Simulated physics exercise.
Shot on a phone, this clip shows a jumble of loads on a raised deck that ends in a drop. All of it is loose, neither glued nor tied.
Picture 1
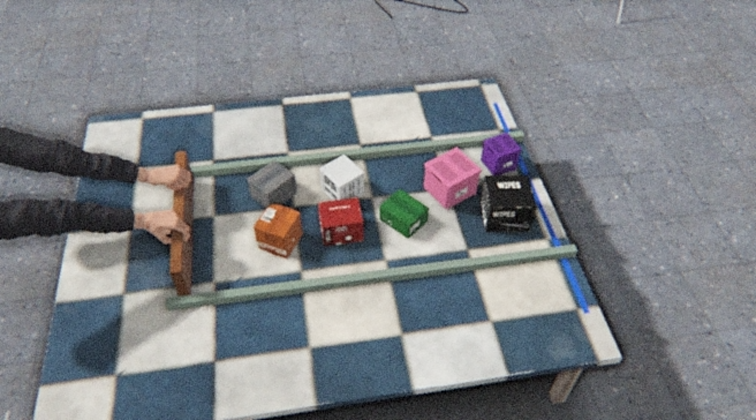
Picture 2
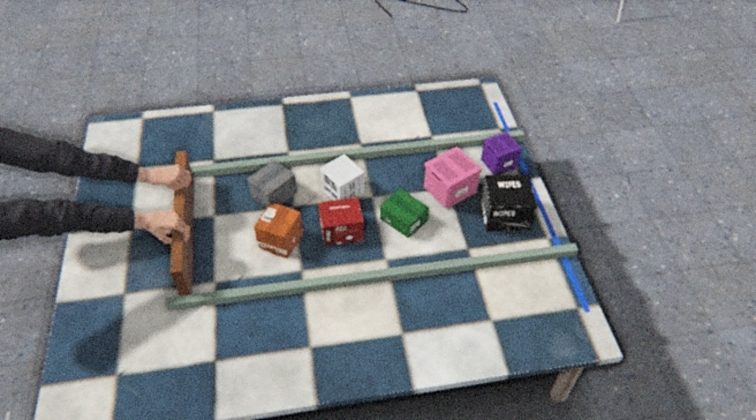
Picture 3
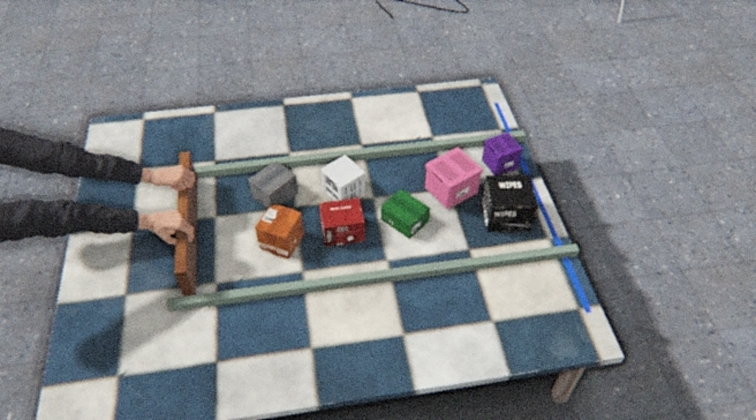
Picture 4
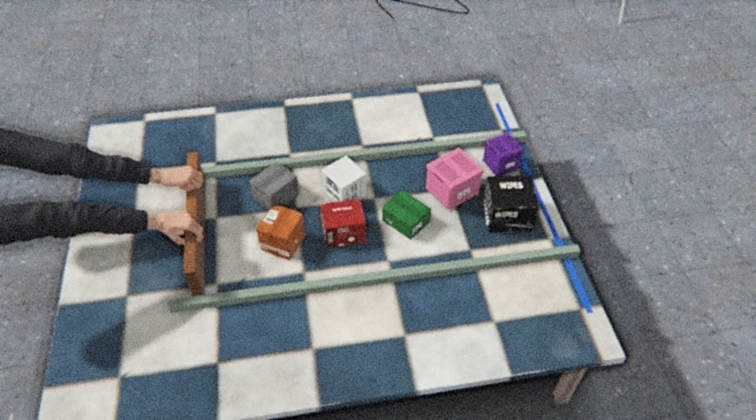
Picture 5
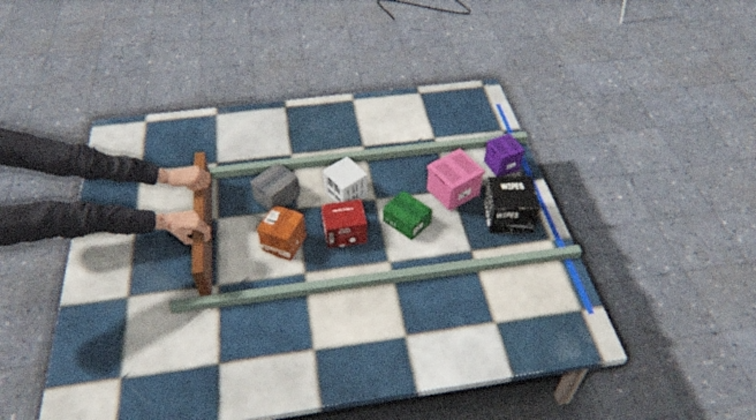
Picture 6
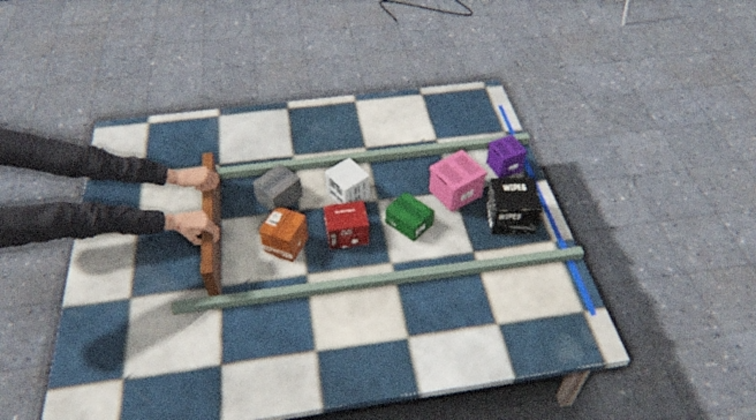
Two hands slide a wooden plank slightly right across a checkered table toward loose colored boxes.
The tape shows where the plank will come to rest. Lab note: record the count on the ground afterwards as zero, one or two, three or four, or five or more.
My prediction is five or more fallers.
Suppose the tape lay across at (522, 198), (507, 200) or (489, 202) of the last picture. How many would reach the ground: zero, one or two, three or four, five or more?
Taking the places in the order asked: At least five, then at least five, then three to four.
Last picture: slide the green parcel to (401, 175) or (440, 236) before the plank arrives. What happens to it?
Result, in order: It leaves the top; it leaves the top.
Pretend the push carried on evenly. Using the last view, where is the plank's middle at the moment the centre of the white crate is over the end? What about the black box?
For the white crate, about (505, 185); for the black box, about (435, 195).
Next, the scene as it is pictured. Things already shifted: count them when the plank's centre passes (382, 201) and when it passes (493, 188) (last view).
So far 7, and 8 at the second.
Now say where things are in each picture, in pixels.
The first picture shows purple tote (500, 156); black box (507, 204); pink tote (451, 179); plank (183, 221); tape (535, 193).
The second picture shows black box (508, 203); grey parcel (273, 186).
The third picture shows pink tote (453, 179); plank (187, 222).
The fourth picture shows purple tote (502, 156); red box (343, 223).
The fifth picture shows black box (511, 205); white crate (346, 184).
The sixth picture shows purple tote (506, 158); black box (513, 206); pink tote (457, 182); plank (211, 222); tape (541, 195).
A little later, none off yet; purple tote at rest near (506, 158); black box at rest near (513, 206); pink tote at rest near (457, 182).
Next, none off yet; purple tote shifted about its own width near (525, 152); black box shifted about its own width near (562, 203); pink tote shifted about its own width near (520, 179).
When it is over, the number that fall off is five or more; down, grey parcel, orange parcel, red box, white crate, green parcel, pink tote, black box and purple tote.
